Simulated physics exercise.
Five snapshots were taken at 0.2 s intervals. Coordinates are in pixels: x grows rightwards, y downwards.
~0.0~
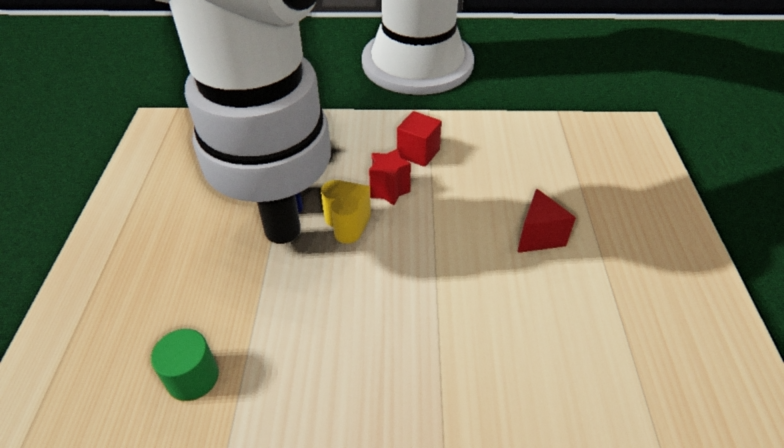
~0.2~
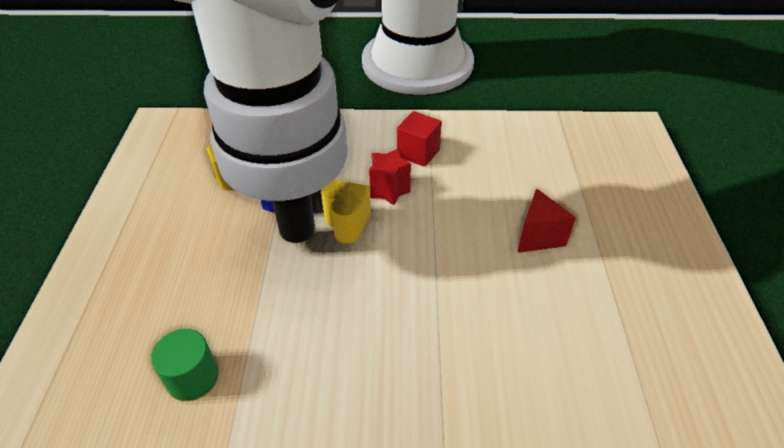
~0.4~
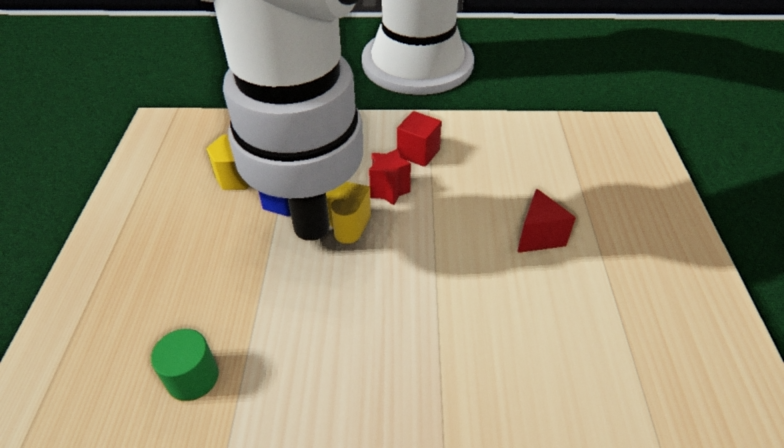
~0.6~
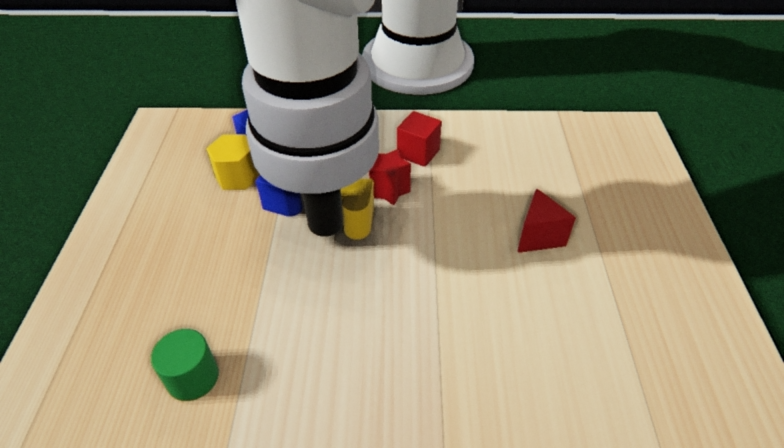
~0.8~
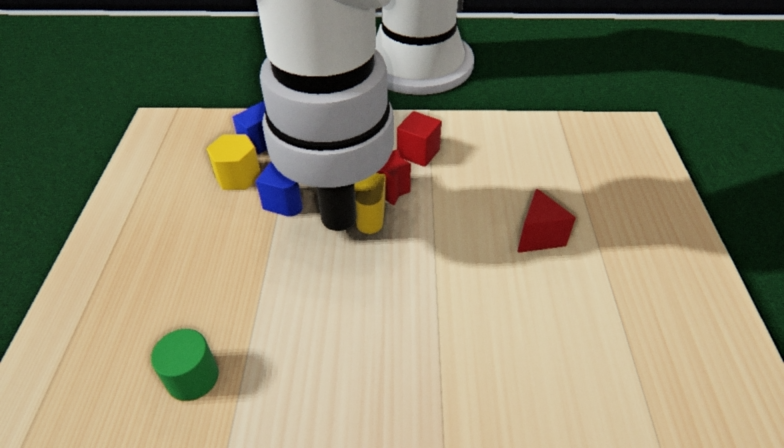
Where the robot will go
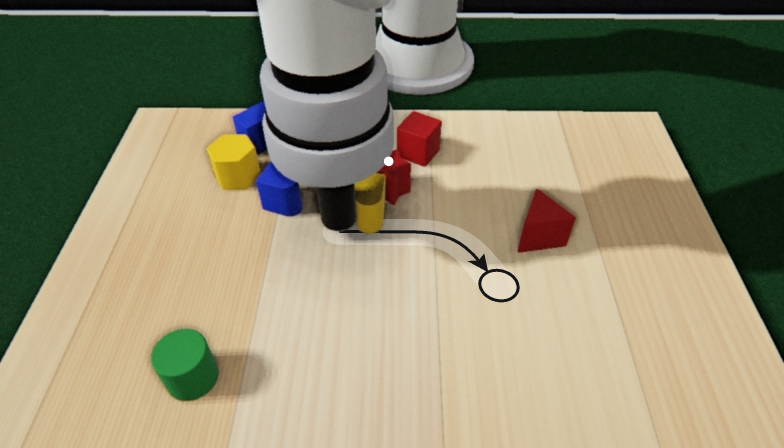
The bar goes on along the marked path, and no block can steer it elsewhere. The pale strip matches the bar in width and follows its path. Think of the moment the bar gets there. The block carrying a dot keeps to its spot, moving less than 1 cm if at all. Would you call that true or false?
The statement is false.
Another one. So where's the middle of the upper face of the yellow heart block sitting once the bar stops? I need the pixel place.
I expect it at (411, 179).
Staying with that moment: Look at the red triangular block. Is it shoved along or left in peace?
The red triangular block keeps its place.
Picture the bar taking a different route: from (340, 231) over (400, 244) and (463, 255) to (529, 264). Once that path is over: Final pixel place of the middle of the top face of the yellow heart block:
So, by the moment the path ends, you'll find the top centre of the yellow heart block at (386, 187).
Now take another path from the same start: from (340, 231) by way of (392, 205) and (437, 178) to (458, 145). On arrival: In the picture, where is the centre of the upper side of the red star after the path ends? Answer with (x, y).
I'd guess (465, 99).
Path on the board, from (340, 231) through (401, 232) and (459, 243) to (499, 285); the dot is on the red star.
What follows on the original path. One third of the way, bar at (403, 220); yellow heart block at (406, 179), turned 40° anticlockwise; red star at (397, 153), turned 45° anticlockwise.
Two thirds of the way, bar at (462, 233); yellow heart block at (411, 179), turned 55° anticlockwise; red star at (397, 153), turned 45° anticlockwise.
At the end, bar at (501, 274); yellow heart block at (411, 179), turned 55° anticlockwise; red star at (397, 153), turned 45° anticlockwise; red triangular block in place.
